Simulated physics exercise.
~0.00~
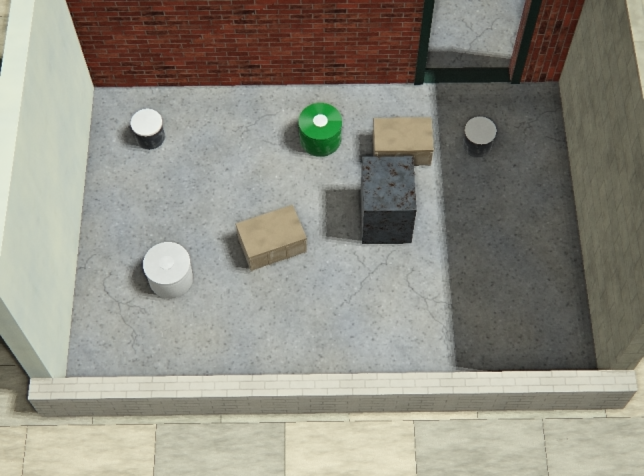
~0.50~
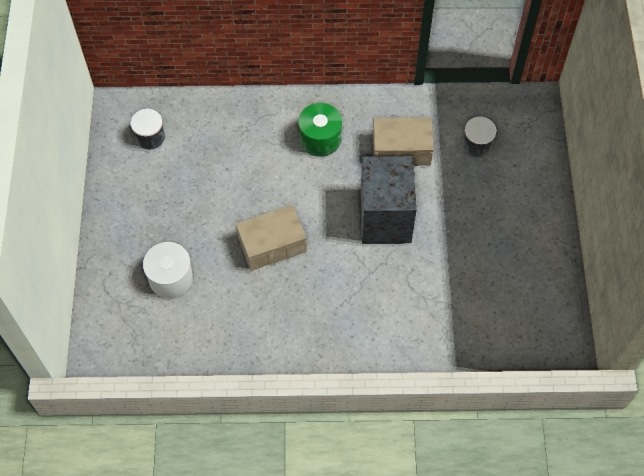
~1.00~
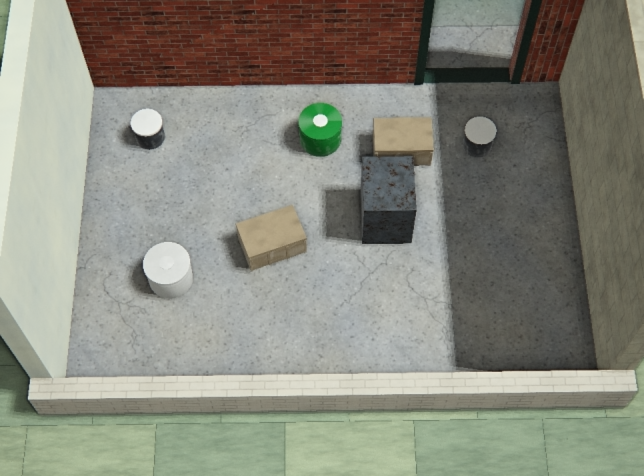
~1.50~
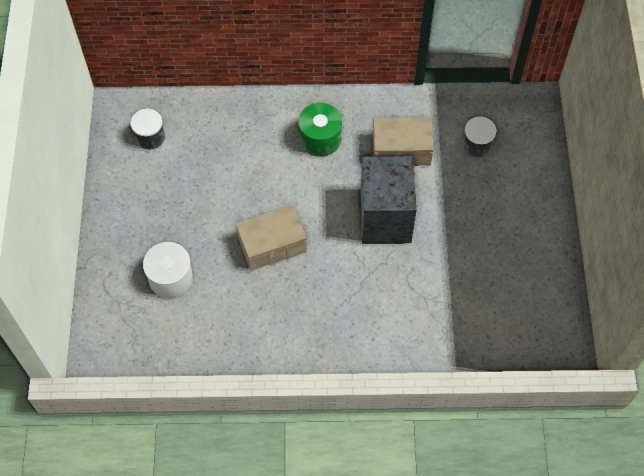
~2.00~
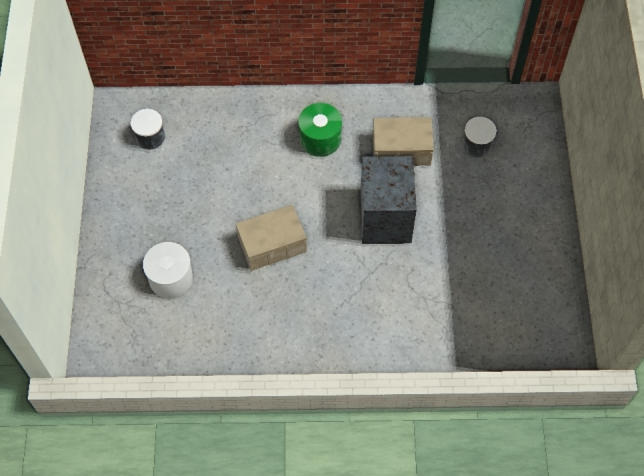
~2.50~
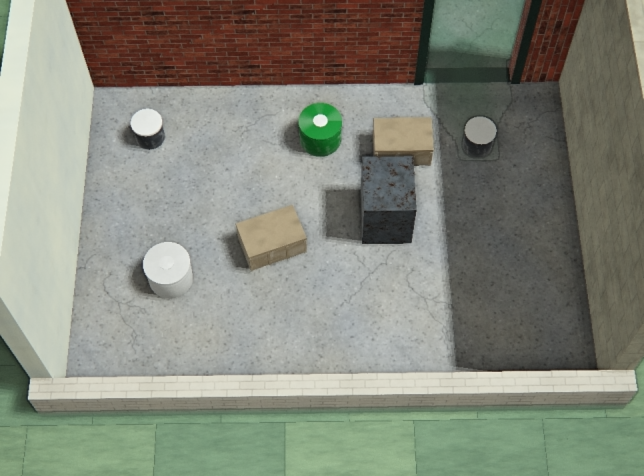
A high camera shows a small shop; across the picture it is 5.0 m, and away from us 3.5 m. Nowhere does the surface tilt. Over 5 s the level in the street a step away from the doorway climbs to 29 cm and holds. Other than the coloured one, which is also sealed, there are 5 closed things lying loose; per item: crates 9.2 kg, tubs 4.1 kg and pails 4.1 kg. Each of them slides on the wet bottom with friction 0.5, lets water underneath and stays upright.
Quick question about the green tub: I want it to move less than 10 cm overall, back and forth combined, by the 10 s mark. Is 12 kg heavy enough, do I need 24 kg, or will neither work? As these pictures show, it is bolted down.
12 kg is heavy enough.
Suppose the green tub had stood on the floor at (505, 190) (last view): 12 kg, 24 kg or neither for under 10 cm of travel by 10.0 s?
It turns out that no load succeeds.
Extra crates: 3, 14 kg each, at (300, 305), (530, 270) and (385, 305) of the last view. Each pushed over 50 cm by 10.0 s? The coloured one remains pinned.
Spot one crosses the limit, spot two crosses the limit, spot three crosses the limit.
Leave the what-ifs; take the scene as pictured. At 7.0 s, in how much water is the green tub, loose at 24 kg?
Close to 3 cm deep.
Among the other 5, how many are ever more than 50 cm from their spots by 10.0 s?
I make that 4.
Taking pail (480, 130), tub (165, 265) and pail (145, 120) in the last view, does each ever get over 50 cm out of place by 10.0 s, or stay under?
Beyond, beyond, below.
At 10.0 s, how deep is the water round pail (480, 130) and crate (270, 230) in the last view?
Depths: Near 5 cm, then near 5 cm.
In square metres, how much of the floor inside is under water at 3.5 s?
My estimate is roughly 2.5 m2.
After 3.5 s the green tub would be 0 cm from its start with 12 kg and 0 cm from its start with 24 kg; 0 cm of water round it then.
After 4.5 s the green tub would be 0 cm from its start with 12 kg and 0 cm from its start with 24 kg; 2 cm of water round it then.
After 7.0 s the green tub would be 0 cm from its start with 12 kg and 0 cm from its start with 24 kg; 3 cm of water round it then.
After 10.0 s the green tub would be 0 cm from its start with 12 kg and 0 cm from its start with 24 kg; 3 cm of water round it then.
